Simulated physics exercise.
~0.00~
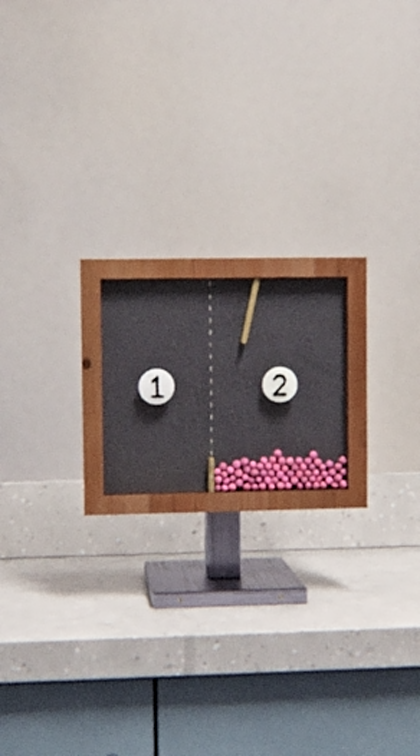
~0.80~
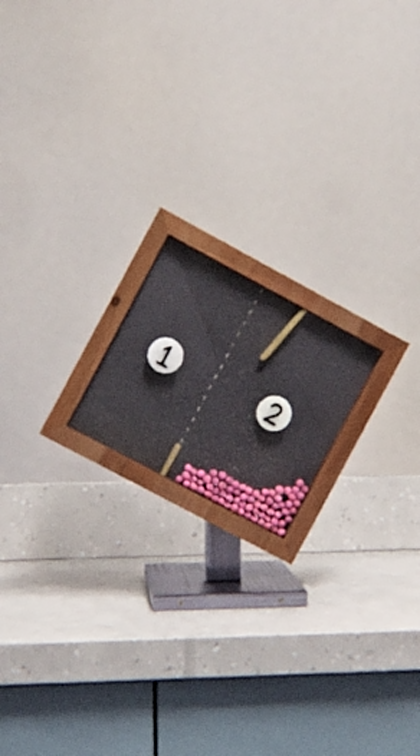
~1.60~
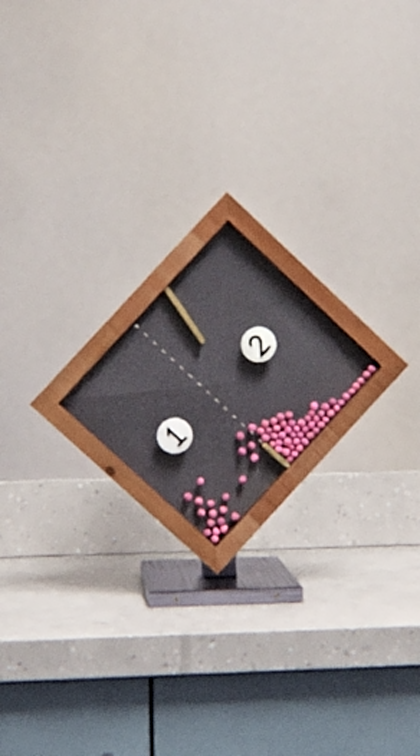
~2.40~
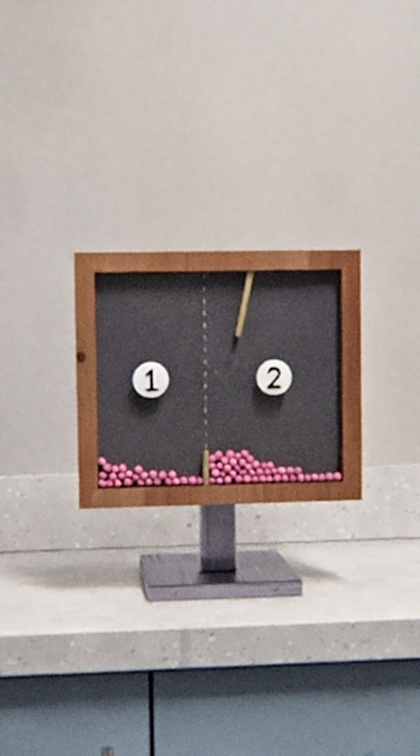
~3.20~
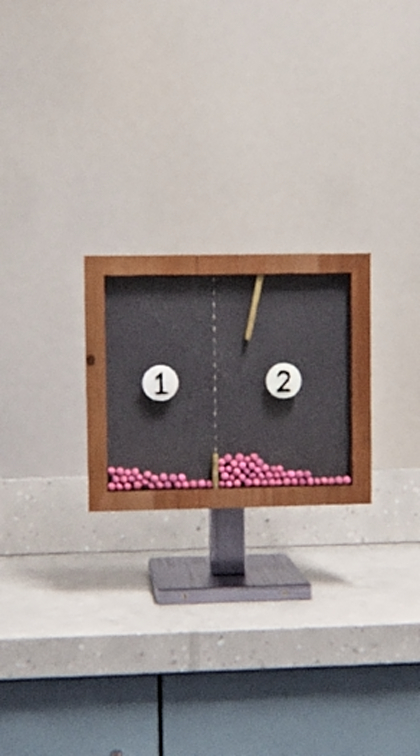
On a stone counter, a wooden-framed case of pink beads tilting clockwise, then anticlockwise, and settling level with beads in both sections.
